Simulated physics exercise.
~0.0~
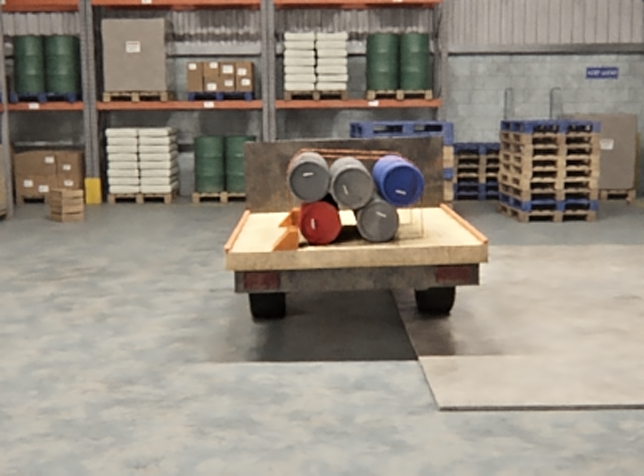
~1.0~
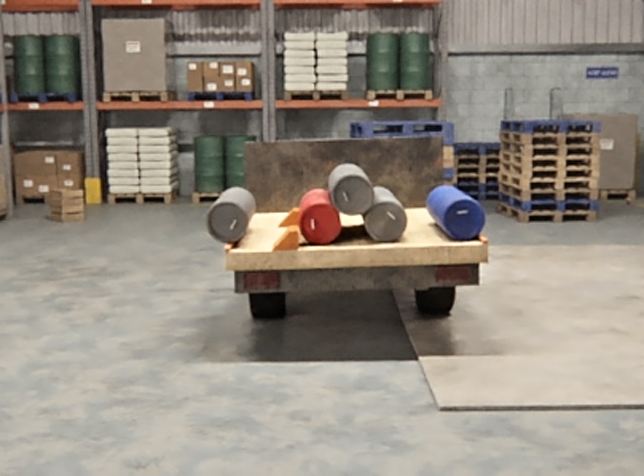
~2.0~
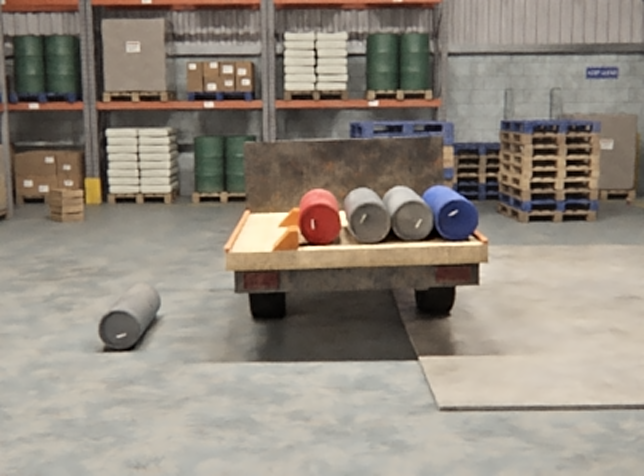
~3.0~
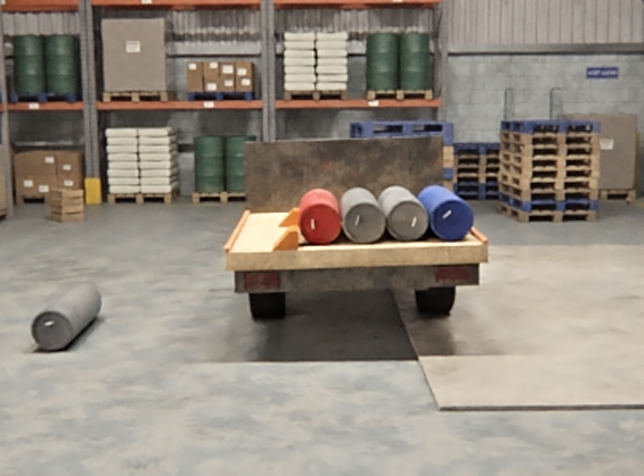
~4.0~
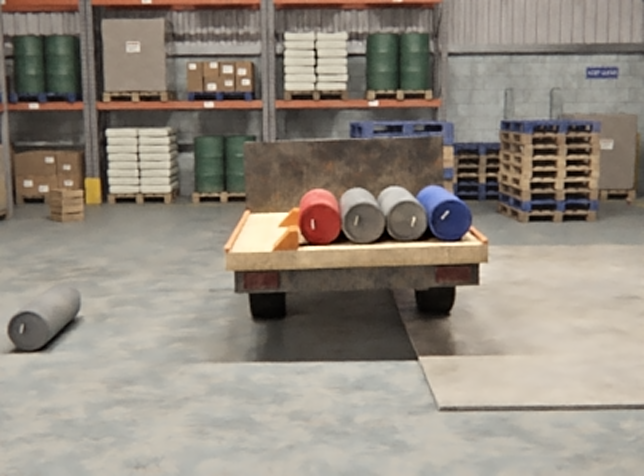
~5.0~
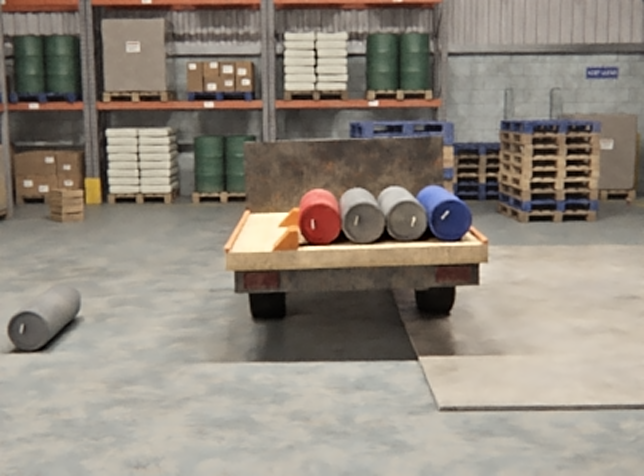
In a warehouse, a stack of five cylinders on a low trailer spread apart, and a grey one rolled off the left side and across the floor, while the red, blue and two other grey ones settled in a row on the deck.
